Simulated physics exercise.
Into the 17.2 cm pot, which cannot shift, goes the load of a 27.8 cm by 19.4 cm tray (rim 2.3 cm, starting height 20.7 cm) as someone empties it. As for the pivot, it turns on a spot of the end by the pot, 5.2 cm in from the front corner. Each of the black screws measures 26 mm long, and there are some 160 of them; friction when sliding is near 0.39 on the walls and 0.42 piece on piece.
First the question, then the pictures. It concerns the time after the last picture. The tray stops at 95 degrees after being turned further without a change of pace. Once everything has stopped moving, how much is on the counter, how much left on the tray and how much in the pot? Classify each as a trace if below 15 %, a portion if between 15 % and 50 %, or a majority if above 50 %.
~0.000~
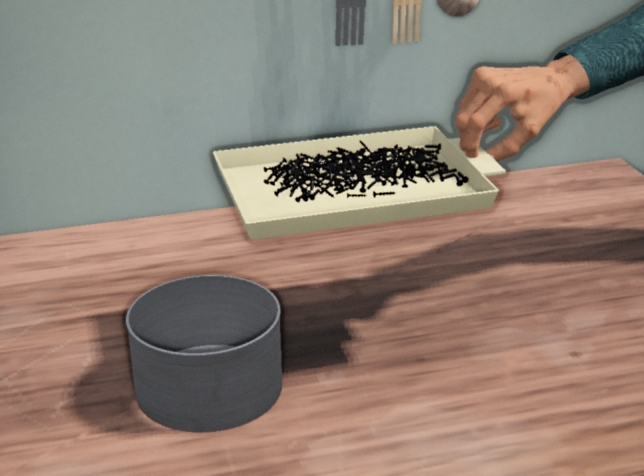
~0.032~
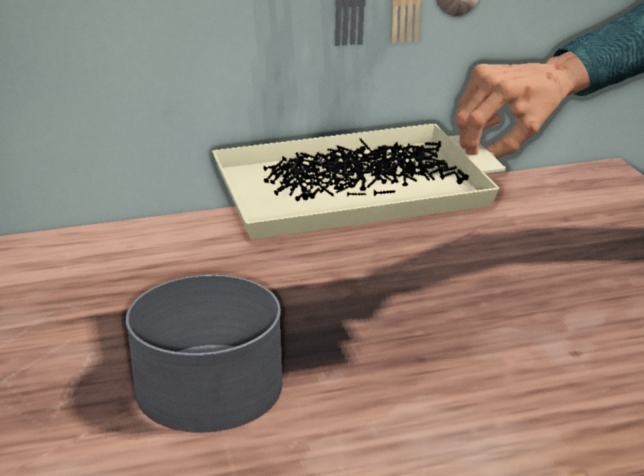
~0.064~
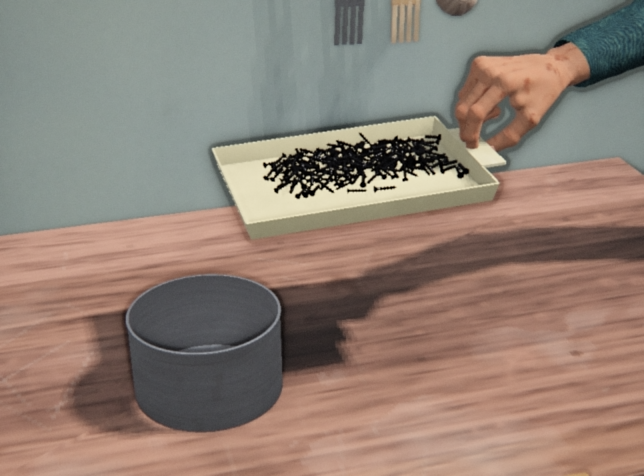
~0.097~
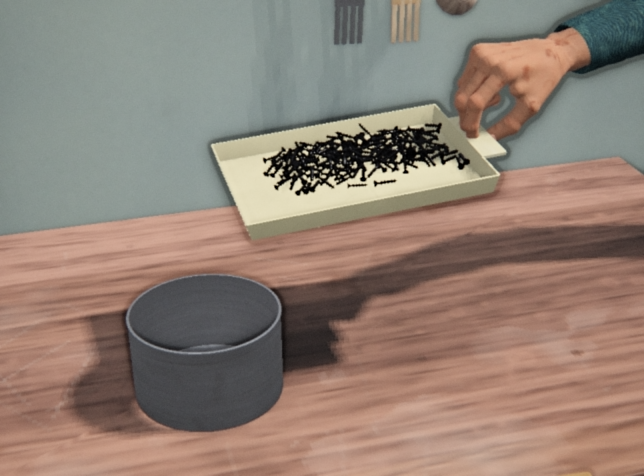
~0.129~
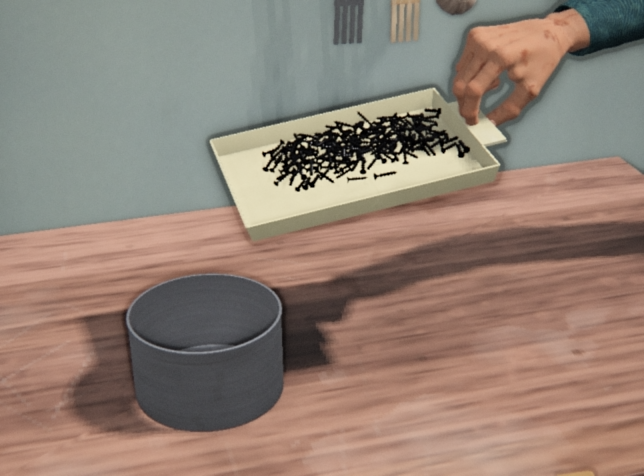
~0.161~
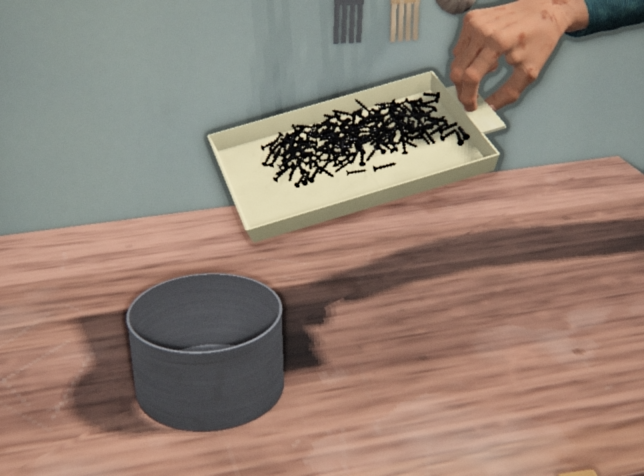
Counter: A portion. Left on the tray: A trace. Pot: A majority.
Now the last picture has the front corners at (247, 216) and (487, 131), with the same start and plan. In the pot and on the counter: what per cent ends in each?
Split: Pot = 20, counter = 80.
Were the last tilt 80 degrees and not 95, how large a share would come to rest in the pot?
Result: Close to 80 %.
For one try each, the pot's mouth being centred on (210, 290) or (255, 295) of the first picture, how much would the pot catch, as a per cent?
Estimates: 10 in a hundred and 20 in a hundred.
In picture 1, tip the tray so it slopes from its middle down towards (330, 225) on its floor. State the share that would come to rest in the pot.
Estimate: Some 40 per cent.
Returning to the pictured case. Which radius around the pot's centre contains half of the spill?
Some 20 centimetres.
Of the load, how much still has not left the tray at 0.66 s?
Something like 70 percent, roughly.
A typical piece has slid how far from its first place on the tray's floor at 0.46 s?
5 cm.
After 0.46 s, tilt 54 degrees; the tray holds 100 %, the pot 0 %.
Then, at 0.66 s, tilt 81 degrees; the tray holds 70 %, the pot 0 %.
Then, at 0.97 s, tilt 95 degrees; the tray holds 0 %, the pot 75 %.
At rest (1.8 s), counter 25 %, tray 0 %, pot 75 %.
